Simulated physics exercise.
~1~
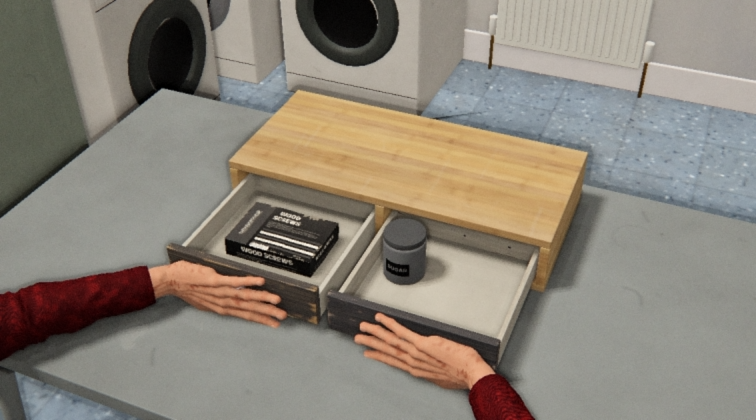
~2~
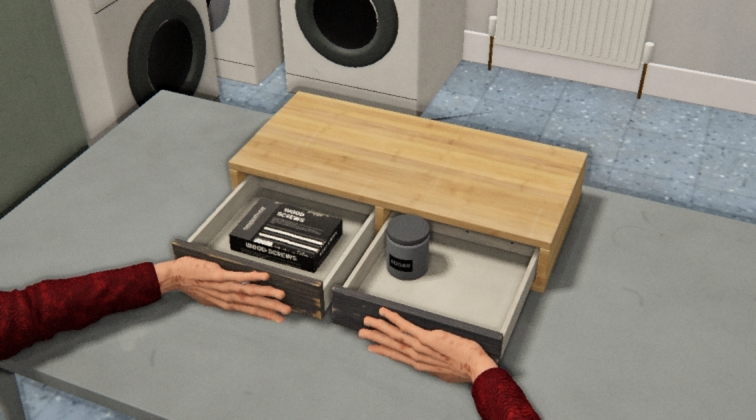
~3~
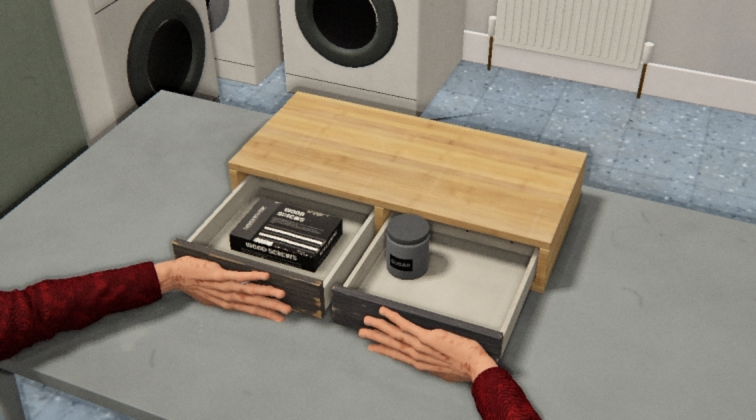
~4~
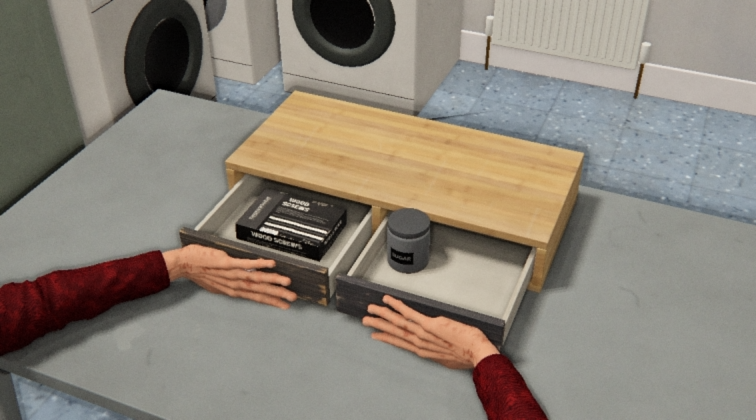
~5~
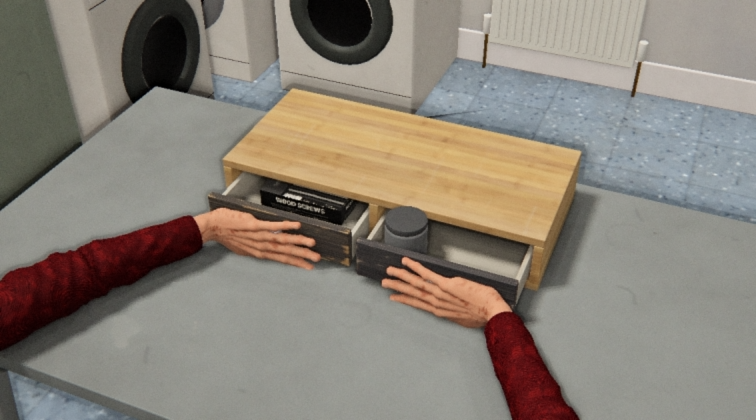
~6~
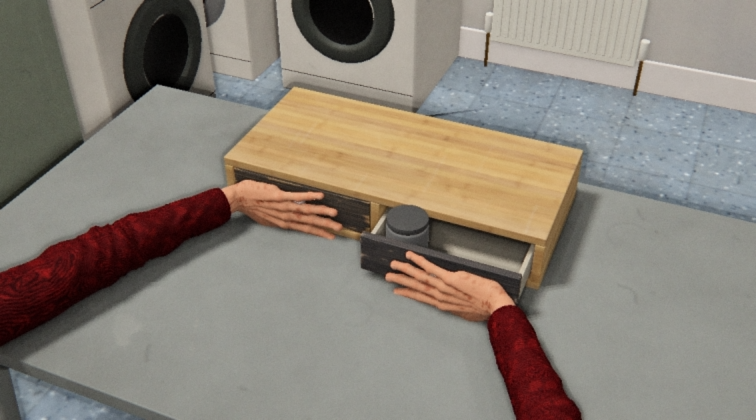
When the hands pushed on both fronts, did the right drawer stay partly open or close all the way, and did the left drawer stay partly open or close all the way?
The right drawer stayed partly open, with the grey jar still upright and showing inside it. The left drawer closed all the way, hiding the black box.
Two dark-fronted drawers, the left holding a black box and the right a grey jar, slid into a wooden chest as a pair of hands pushed them. The left one shut flush, but the right one stayed ajar with the jar still showing.
